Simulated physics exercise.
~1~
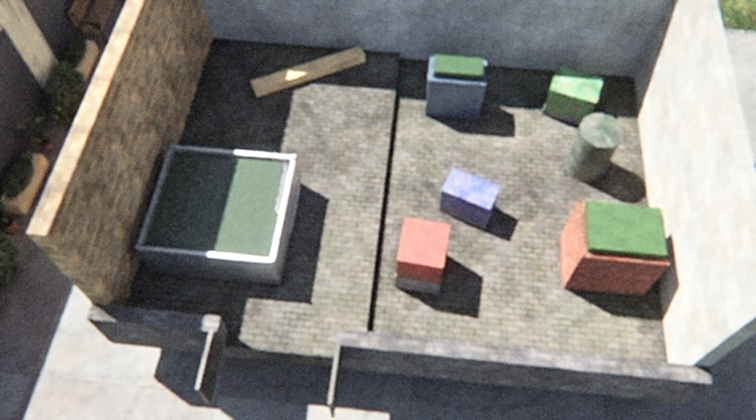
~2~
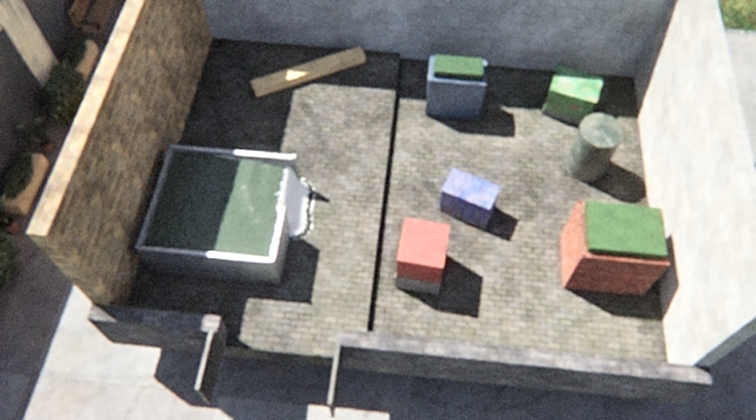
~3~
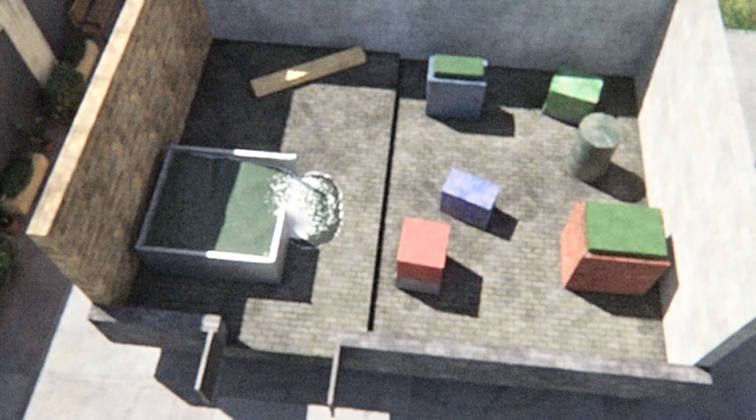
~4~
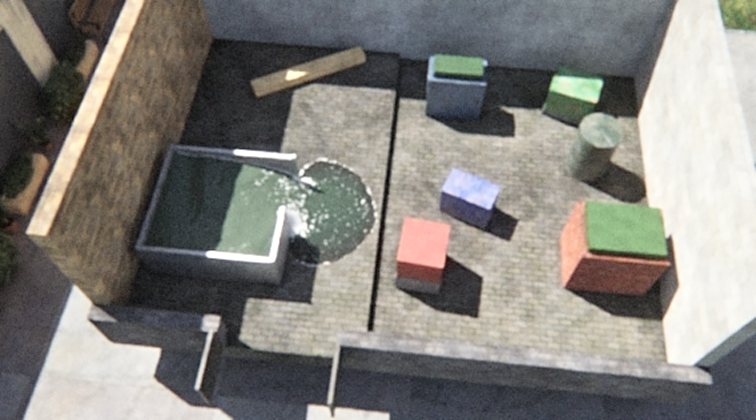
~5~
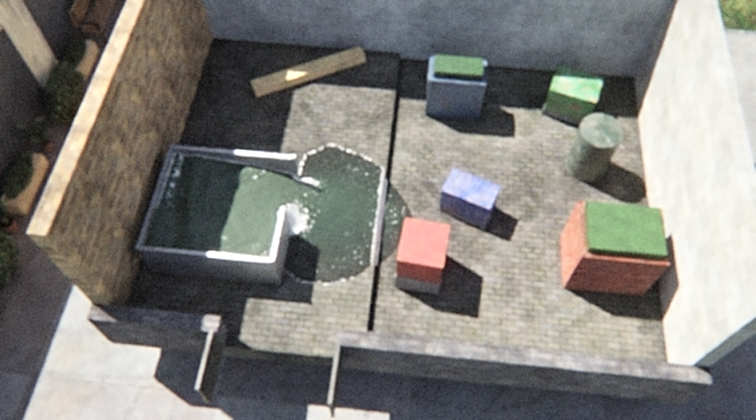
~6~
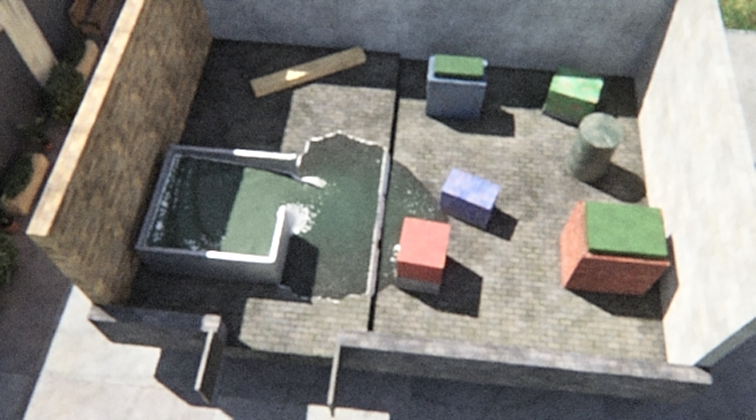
In a walled, paved court seen from above, water pours through a gap in the right side of a tank, spreads rightward across the paving and over a step, and reaches around the red crate while the crates stay still.
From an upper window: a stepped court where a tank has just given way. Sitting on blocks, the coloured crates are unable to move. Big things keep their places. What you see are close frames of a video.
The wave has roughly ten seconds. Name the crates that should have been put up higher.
The blue crate is caught by the water, the red crate is safe from the water, the green crate is caught by the water.
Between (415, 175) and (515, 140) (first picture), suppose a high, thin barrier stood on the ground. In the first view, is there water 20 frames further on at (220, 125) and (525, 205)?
As listed: No water, flooded.
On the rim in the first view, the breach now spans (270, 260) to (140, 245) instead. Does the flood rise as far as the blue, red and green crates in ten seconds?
The blue crate escapes it, the red crate is spared, the green crate escapes it.
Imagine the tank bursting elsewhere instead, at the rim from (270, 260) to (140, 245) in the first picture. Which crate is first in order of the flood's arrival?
It is the red-painted one.
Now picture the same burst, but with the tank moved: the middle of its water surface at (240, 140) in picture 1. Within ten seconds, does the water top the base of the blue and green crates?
I reckon the blue one is overrun, while the green one is overrun.
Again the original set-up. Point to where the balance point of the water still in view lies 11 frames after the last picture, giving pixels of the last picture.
Roughly at (320, 218).
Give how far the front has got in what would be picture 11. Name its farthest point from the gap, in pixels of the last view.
Estimated pixel: (559, 260).
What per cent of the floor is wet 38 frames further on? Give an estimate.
65 %.
A moment on, water covers 25 % of the floor; the blue crate water round its plinth, the red crate water round its plinth, the green crate not reached.
Next, water covers 40 % of the floor; the blue crate water round its plinth, the red crate water round its plinth, the green crate water round its plinth.
Then, water covers 55 % of the floor; the blue crate water round its plinth, the red crate water round its plinth, the green crate water round its plinth.
Later, water covers 65 % of the floor; the blue crate water round its plinth, the red crate water round its plinth, the green crate water round its plinth.
In the end, water covers 60 % of the floor; the blue crate was topped, the red crate stayed above the water, the green crate was topped.
